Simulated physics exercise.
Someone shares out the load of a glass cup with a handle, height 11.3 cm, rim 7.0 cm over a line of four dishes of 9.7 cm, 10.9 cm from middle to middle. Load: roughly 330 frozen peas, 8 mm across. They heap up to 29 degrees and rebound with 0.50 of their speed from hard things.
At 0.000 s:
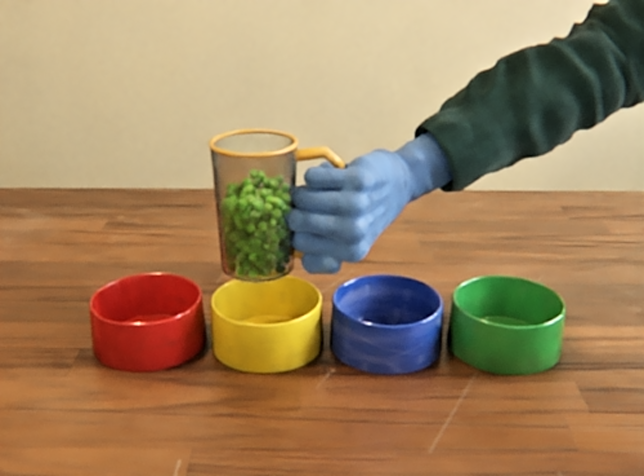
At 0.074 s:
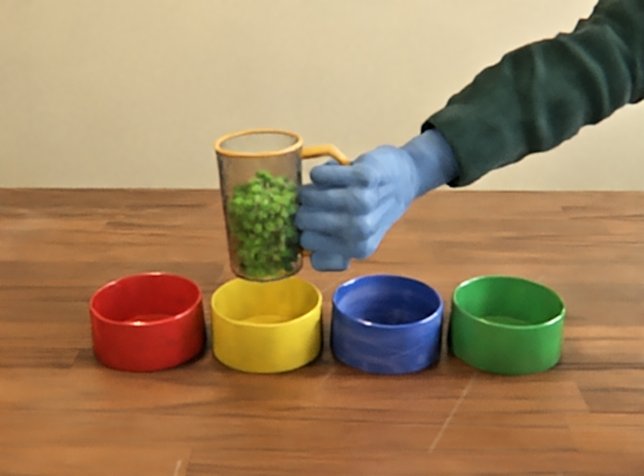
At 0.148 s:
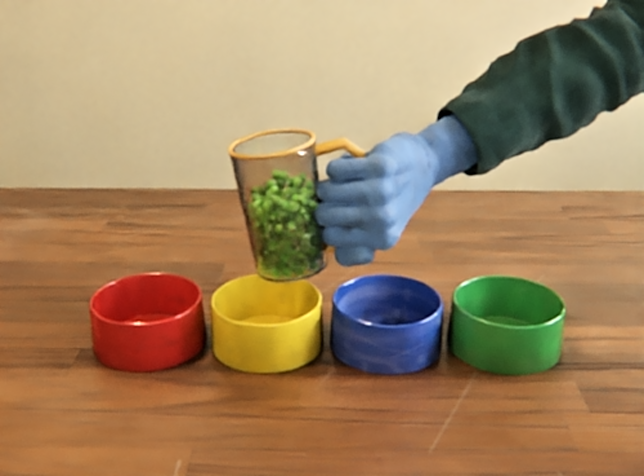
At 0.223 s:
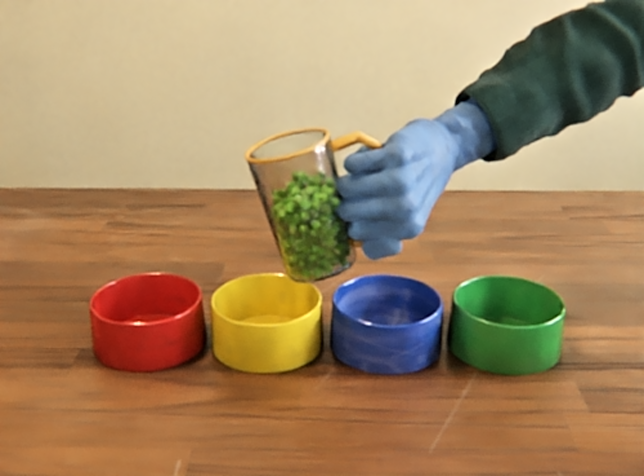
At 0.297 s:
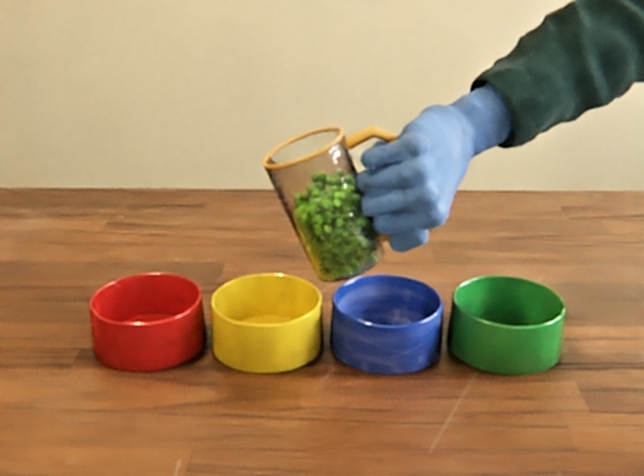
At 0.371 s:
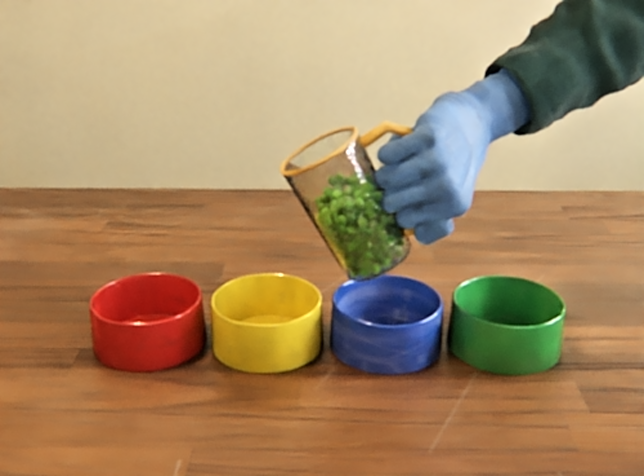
Above four colored bowls, a blue-gloved hand moves a cup of green pieces right, tilting it left.
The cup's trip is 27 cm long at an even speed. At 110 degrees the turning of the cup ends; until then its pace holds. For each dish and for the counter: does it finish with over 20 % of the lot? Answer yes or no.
Red dish: No; blue dish: No; green dish: Yes; yellow dish: No; on the counter: No.
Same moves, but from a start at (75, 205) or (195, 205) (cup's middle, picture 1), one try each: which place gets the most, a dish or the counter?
Most goes to: Yellow; blue.
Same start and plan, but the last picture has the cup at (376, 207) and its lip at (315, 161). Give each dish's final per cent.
Red 0; blue 0; green 90; yellow 0.
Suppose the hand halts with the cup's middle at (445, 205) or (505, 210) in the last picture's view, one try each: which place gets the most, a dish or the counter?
Most goes to: Blue, then blue.
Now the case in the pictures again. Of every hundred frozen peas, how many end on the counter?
Roughly 10 per cent.
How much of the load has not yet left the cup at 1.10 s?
Some 100 per cent of the load.
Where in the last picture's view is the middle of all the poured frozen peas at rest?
Near (491, 326).
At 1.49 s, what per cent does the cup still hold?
Roughly 65 per cent.
After 0.81 s, tilt 67 degrees; cup holds 100 %.
Then, at 1.10 s, tilt 93 degrees; cup holds 100 %.
Then, at 1.49 s, tilt 110 degrees; cup holds 65 %, green 30 %.
By 2.8 s all is still; red 0 %, blue 0 %, green 90 %, yellow 0 %, counter 10 %.
